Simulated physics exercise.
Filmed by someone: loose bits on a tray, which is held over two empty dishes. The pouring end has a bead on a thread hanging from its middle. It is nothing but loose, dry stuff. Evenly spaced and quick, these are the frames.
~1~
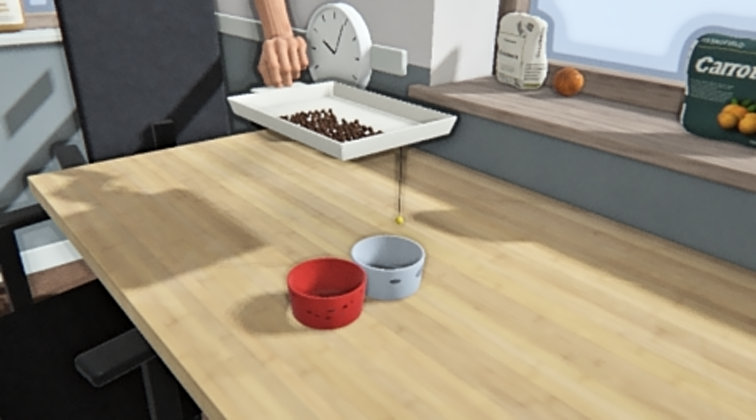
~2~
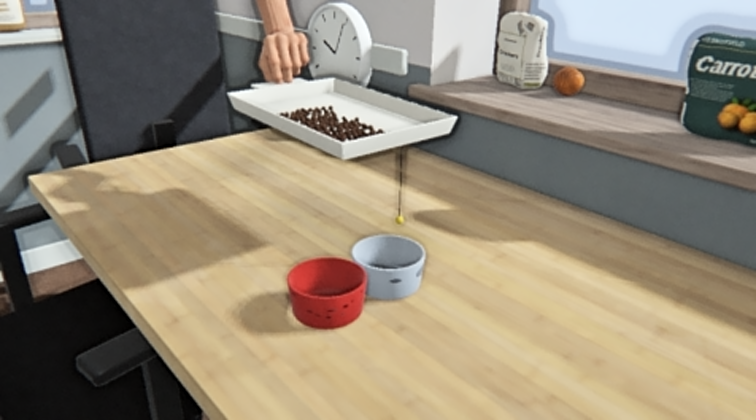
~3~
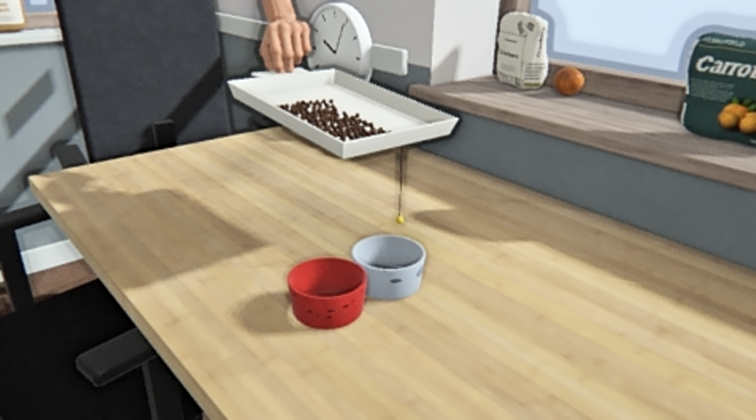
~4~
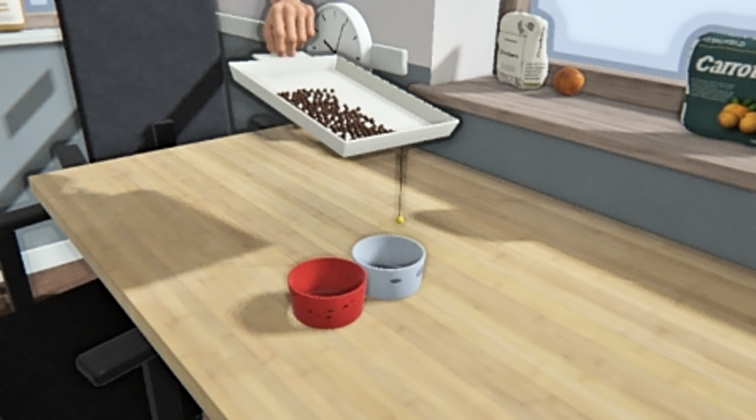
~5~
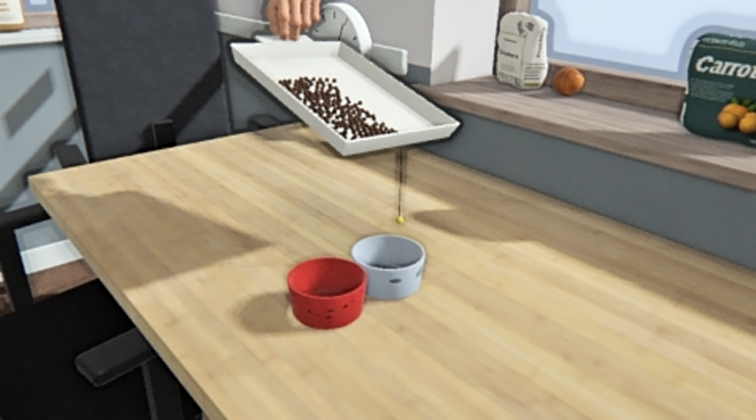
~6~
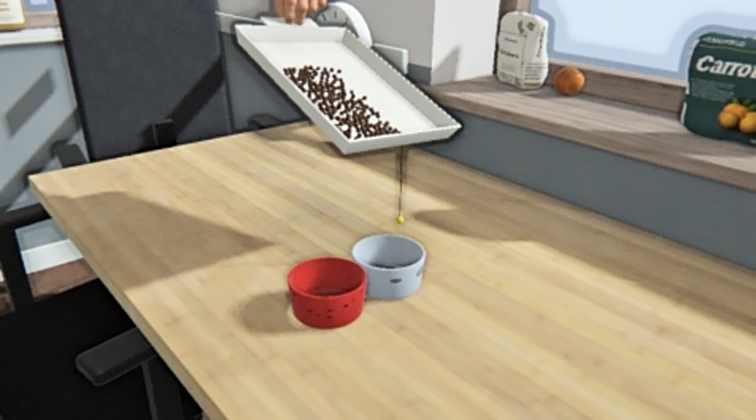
At the start, a hand holds a white tray of small dark berries nearly level above a wooden table with a red dish and a pale blue one. The hand then raises the tray's far end, tilting it steadily more steeply, and the berries spread and shift slightly down the tray.
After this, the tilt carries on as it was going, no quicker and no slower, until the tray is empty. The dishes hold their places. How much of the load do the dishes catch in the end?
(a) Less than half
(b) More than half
(a) Less than half.
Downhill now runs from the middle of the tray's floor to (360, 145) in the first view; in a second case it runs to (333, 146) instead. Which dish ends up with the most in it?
Well, at the first place the right-side one, and at the second the right-side one.
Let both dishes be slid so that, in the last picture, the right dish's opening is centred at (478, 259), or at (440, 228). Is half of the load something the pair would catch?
Held in all, by try: A smaller portion, then a larger portion.
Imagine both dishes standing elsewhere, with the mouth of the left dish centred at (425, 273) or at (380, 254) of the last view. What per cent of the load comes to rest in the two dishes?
Close to 10 in a hundred, then close to 50 in a hundred.
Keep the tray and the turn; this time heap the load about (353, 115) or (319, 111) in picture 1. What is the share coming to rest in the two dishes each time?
You'd see roughly 0 per cent first and roughly 10 per cent second.
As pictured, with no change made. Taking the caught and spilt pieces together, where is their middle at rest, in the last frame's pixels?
It settles centred around (464, 257).
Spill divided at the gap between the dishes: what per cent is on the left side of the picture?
I reckon around 0 per cent.
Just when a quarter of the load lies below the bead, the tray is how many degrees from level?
Roughly 100 degrees.
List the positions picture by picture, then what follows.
In the first frame, corners of the pouring end near (343, 142) and (450, 117), level; middle of the load near (332, 130), allspice berries; left dish near (351, 308); right dish near (412, 280); bead on its thread near (399, 220).
In the second frame, corners of the pouring end near (344, 141) and (450, 117), level; middle of the load near (332, 128).
In the third frame, corners of the pouring end near (345, 140) and (451, 118), tipped barely, lowest at the right corner; middle of the load near (332, 123).
In the fourth frame, corners of the pouring end near (346, 139) and (452, 120), tipped a little, lowest at the right corner; middle of the load near (333, 116).
In the fifth frame, corners of the pouring end near (348, 139) and (453, 122), tipped clearly, lowest at the right corner; middle of the load near (335, 110).
In the sixth frame, corners of the pouring end near (350, 138) and (454, 124), tipped clearly, lowest at the right corner; middle of the load near (340, 104), near a quarter on the move; left dish near (351, 307); right dish near (413, 279).
Shortly afterwards, tray tipped steeply; all but a few on the tray; a little in the air.
Next, tray tipped past a quarter turn; a little on the tray; a little in the right dish; near half outside both; near a third in the air.
Some moments later, tray tipped past a quarter turn; a little in the right dish; all but a few outside both.
In the end, tray tipped past a quarter turn; none at all in the left dish; a little in the right dish; all but a few outside both.
